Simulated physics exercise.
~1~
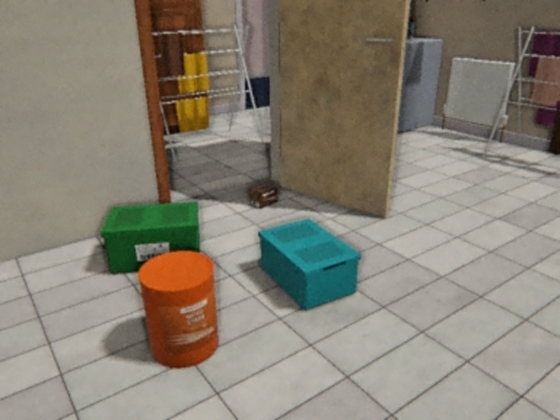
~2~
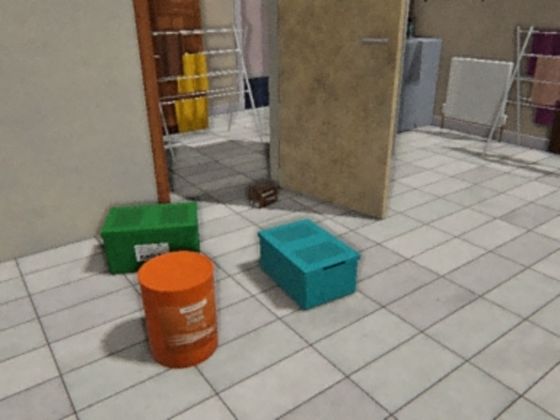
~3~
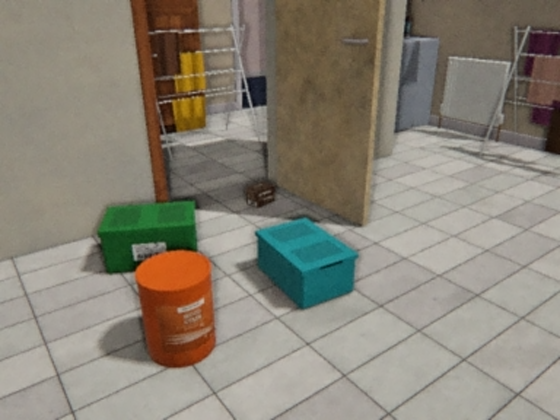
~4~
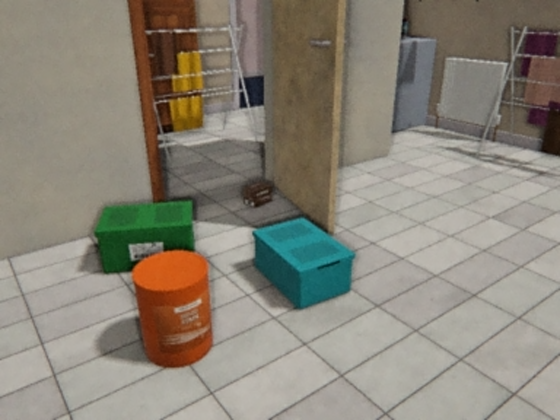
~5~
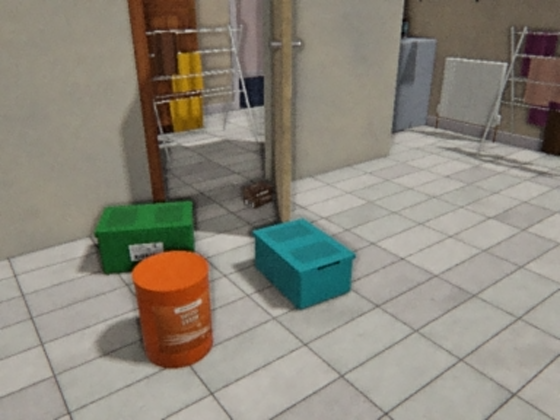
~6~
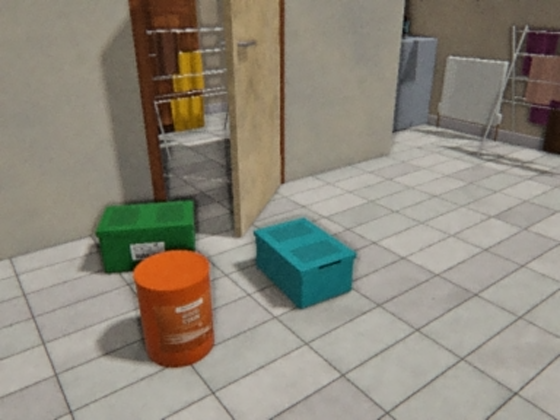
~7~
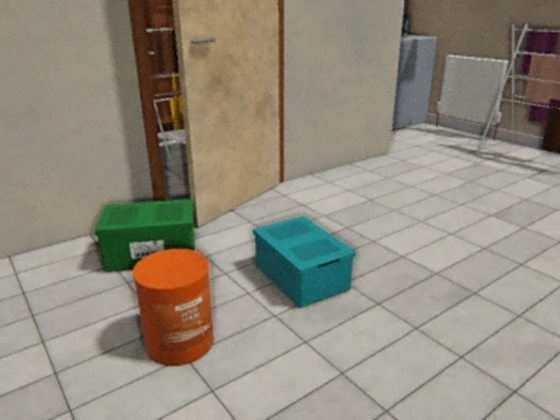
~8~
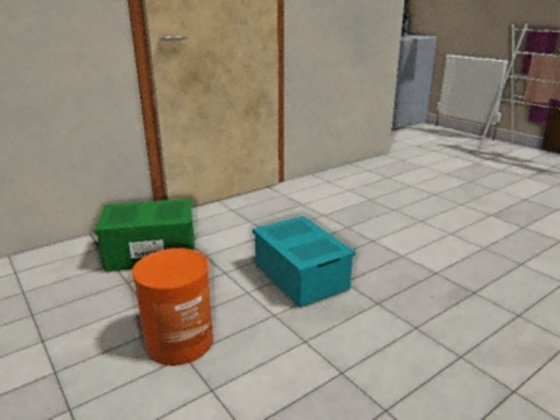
A pale wooden door stands wide open in a tiled room, seen from slightly above by a gently swaying camera. A green tote sits left of the doorway with an orange pail in front of it and a turquoise tote to the right, while a small brown box lies on the floor by the opening. Drying racks with hanging cloths stand beyond. The door slowly swings leftward, narrowing the gap, and passes in front of the brown box, which disappears from view. It keeps turning until it rests closed in its frame, the totes and pail still in place.
